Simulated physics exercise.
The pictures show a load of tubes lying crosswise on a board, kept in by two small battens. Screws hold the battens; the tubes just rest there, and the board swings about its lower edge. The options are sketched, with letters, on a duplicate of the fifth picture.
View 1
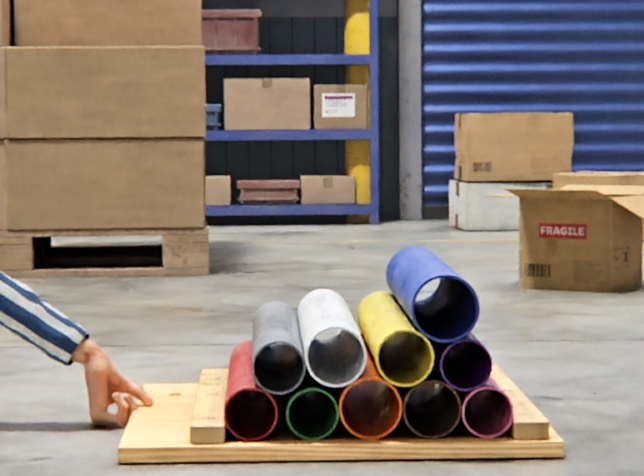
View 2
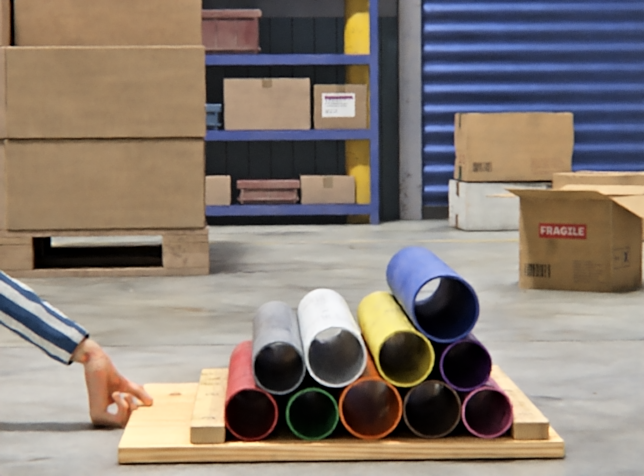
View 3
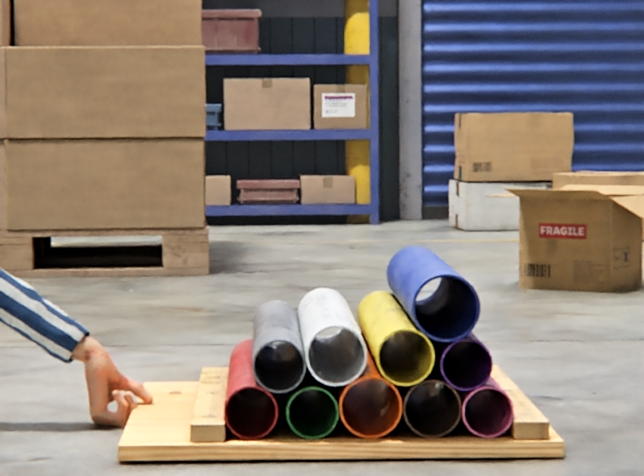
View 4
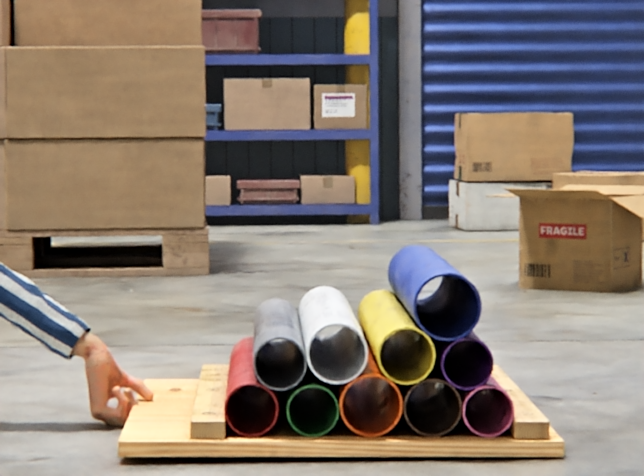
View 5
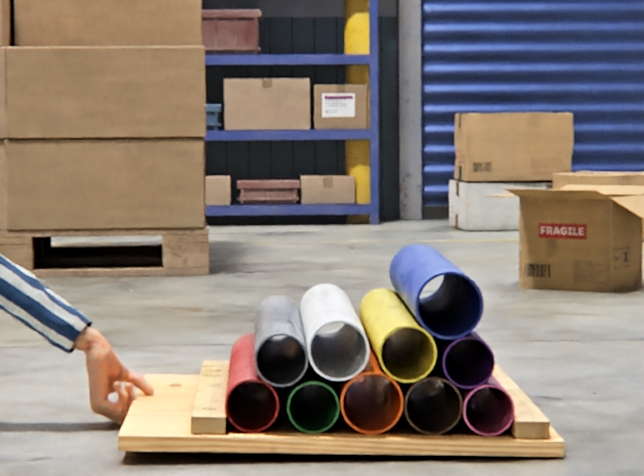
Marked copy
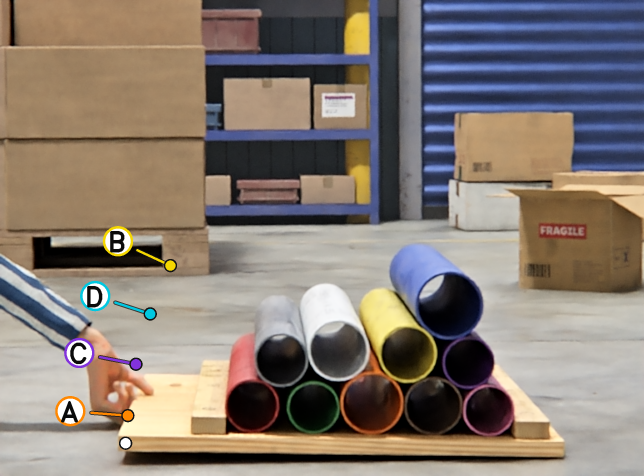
In a warehouse, a hand slightly lifting the left end of a wooden board carrying a stack of colourful tubes.
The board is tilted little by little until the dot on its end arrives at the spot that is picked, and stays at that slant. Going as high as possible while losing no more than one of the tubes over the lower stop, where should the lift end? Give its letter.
The answer is mark D.
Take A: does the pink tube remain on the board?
Yes.
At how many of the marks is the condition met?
Three of the four.
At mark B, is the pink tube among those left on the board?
The pink tube: Yes.
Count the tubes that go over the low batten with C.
At C the number is none.
On the marked copy, A at (128, 415); B at (171, 266); C at (136, 364); D at (150, 314); the white dot at (126, 443).
Taking D. A third of the way, board at 14°.
Two thirds of the way, board at 19°.
When it is over, board at 19°, none over the low batten.
As for the rest, A none over the low batten; B four over the low batten (yellow, purple, white, blue); C none over the low batten.
